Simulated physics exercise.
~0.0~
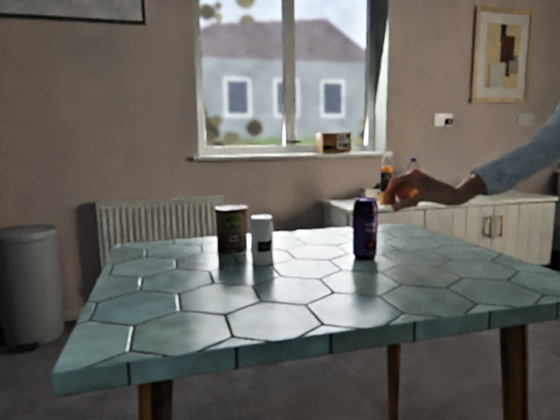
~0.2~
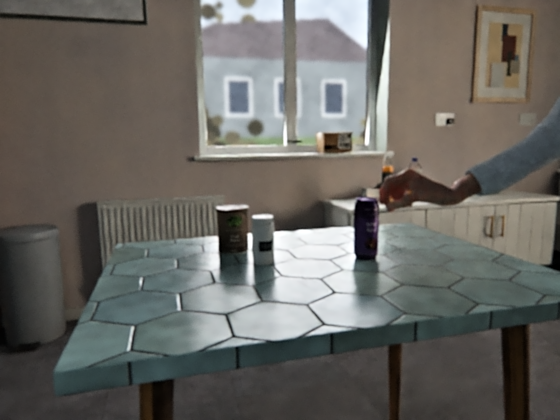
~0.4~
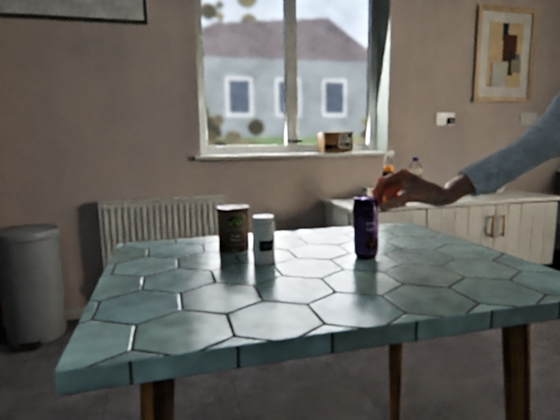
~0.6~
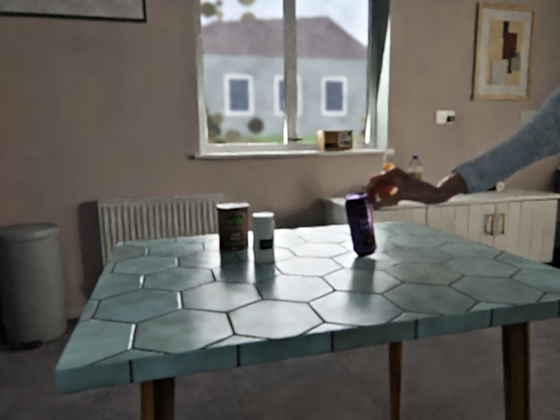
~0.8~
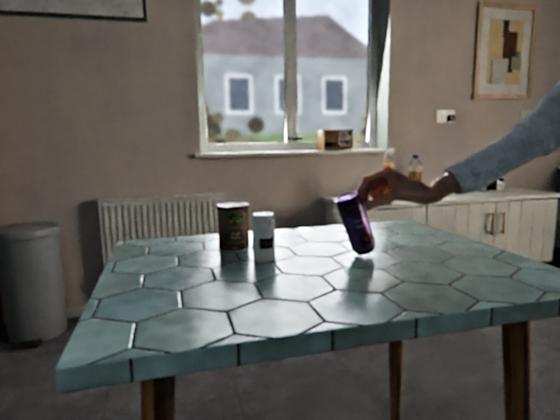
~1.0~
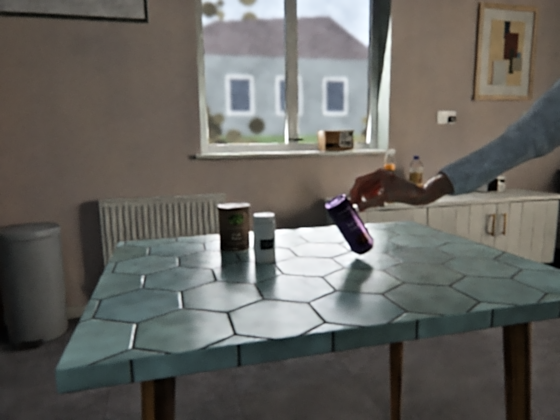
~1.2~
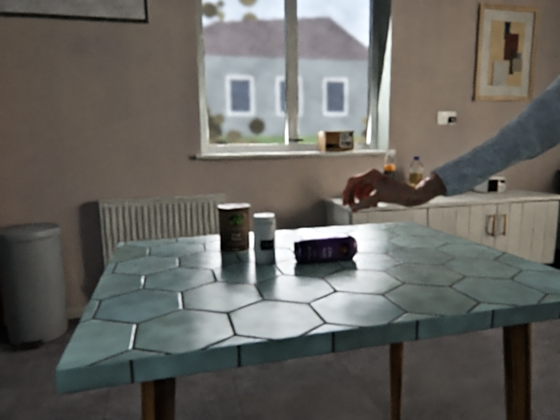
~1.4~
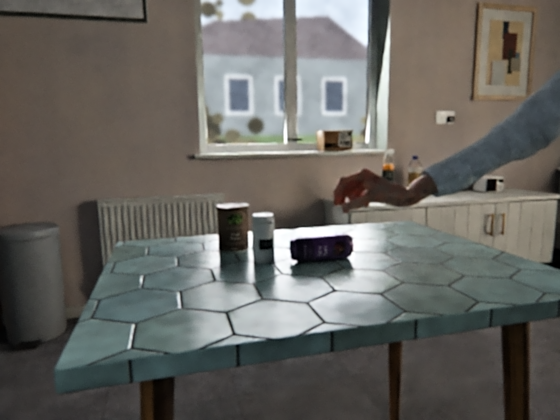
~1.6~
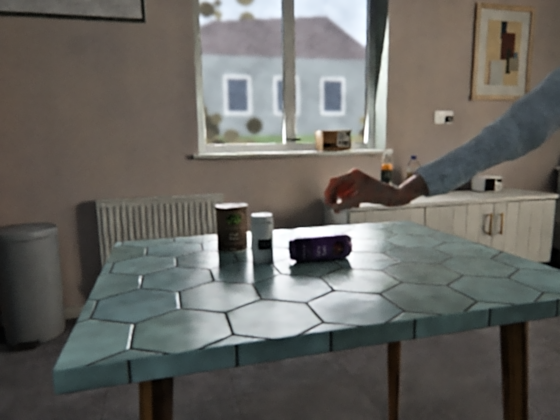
A hand in a light blue sleeve reaches in from the right over a table topped with teal hexagonal tiles, seen from a slightly swaying viewpoint in a room with a window and radiator behind. A brown tin and a white shaker stand near the middle, with a purple can upright to their right. The hand moves left to the top of the can and pushes it. The can leans left, tilts further and topples onto its side beside the shaker. It ends lying there, the hand hovering above, while the tin and shaker stay standing.
